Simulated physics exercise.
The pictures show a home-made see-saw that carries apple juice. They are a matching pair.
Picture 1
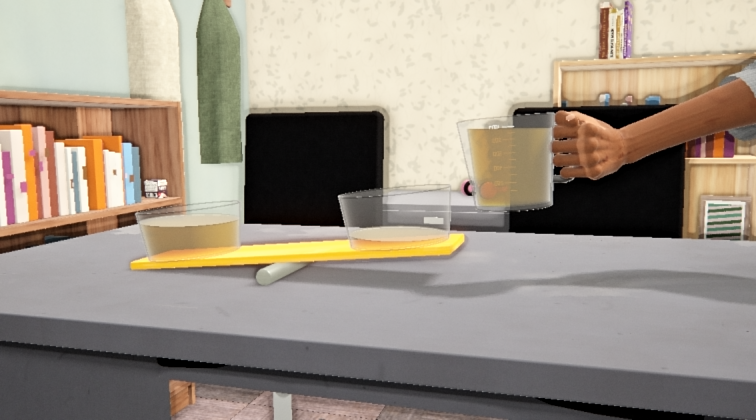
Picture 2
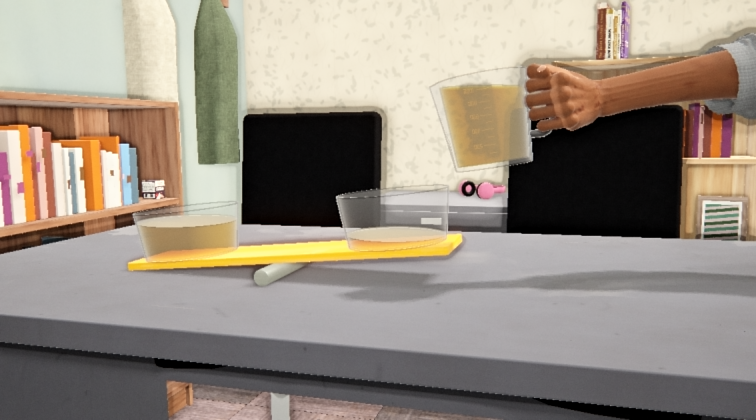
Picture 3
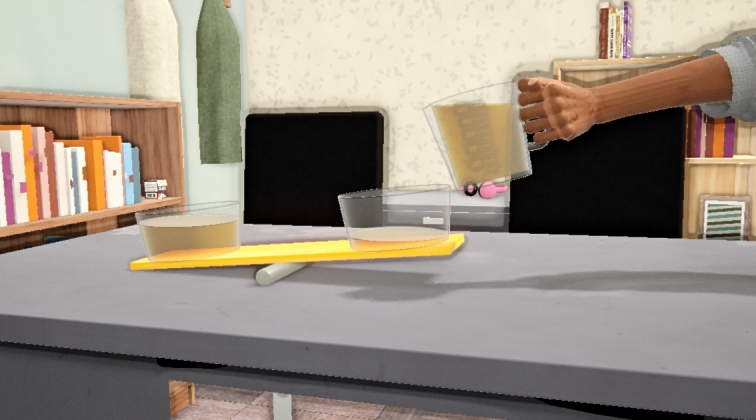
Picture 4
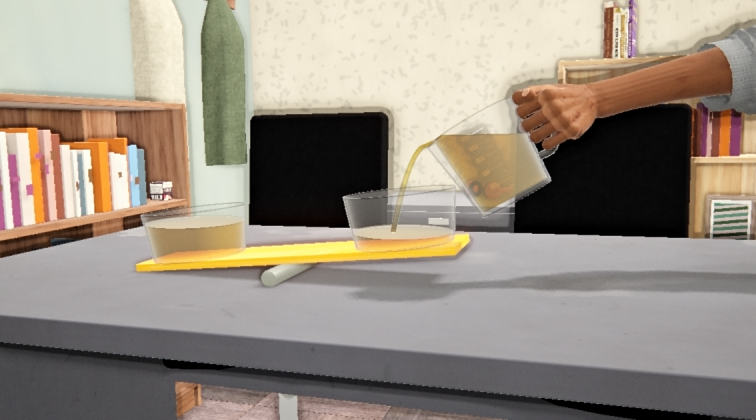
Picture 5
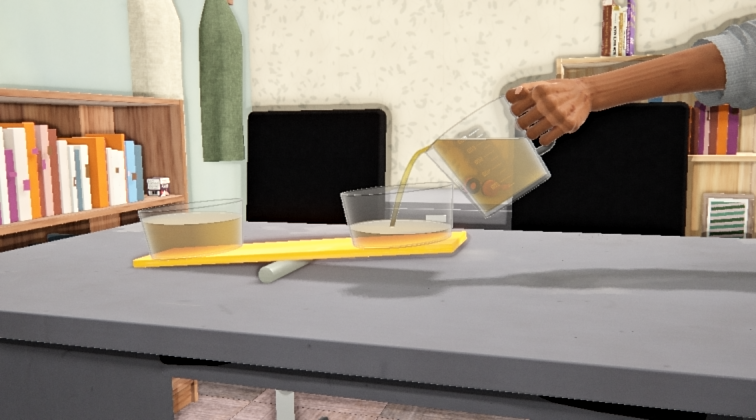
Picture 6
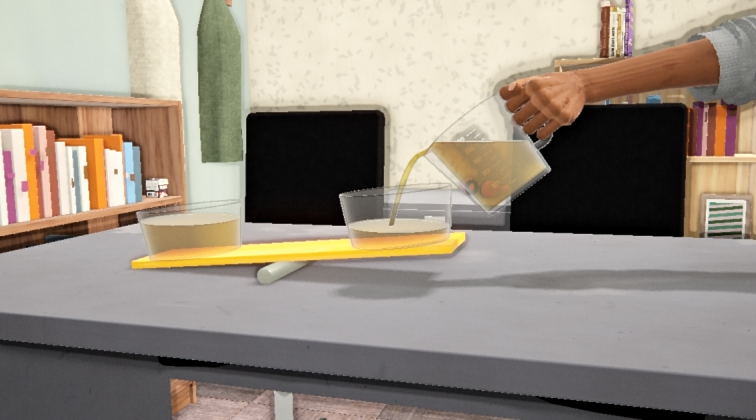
A yellow plank rests across a pale round bar on a grey tabletop, seen from just above table height in a room with bookshelves and dark chairs. Two clear tubs sit on it, the lower left one holding more cloudy golden juice than the raised right one. From the right, a hand tilts a clear jug and pours a thin stream into the right tub, its level rising slightly.
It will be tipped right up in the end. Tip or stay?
In the end the board goes down on that side.
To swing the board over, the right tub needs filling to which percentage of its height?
Roughly 70 per cent.
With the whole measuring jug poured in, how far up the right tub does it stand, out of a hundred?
About 85 per cent.
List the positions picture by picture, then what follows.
A hand has the measuring jug; measuring jug (510, 160) nearly full; right tub (397, 215) nearly empty, raised; left tub (192, 229) about two thirds full, on the low side, in the first frame.
The measuring jug is tipped; round bar (264, 277); right tub nearly empty, surface at (397, 235), in the second frame.
The measuring jug is tipped; measuring jug (483, 136) nearly full; right tub (397, 215) nearly empty, in the third frame.
The stream is running; round bar (272, 277); right tub about a quarter full, surface at (404, 232); left tub about two thirds full, surface at (196, 222), in the fourth frame.
The stream is running; measuring jug (491, 157) tipped 35° with nearly all of its load; right tub (400, 213) about a quarter full, in the fifth frame.
The stream is running; round bar (268, 275); right tub about a quarter full, surface at (399, 226); left tub about two thirds full, surface at (192, 219), in the sixth frame.
Shortly, the right tub is about half full; the board leans as before.
Then, the right tub is about three quarters full; the board has swung over, and that end is down.
At the finish, the right tub is about three quarters full; the board has swung over, and that end is down.
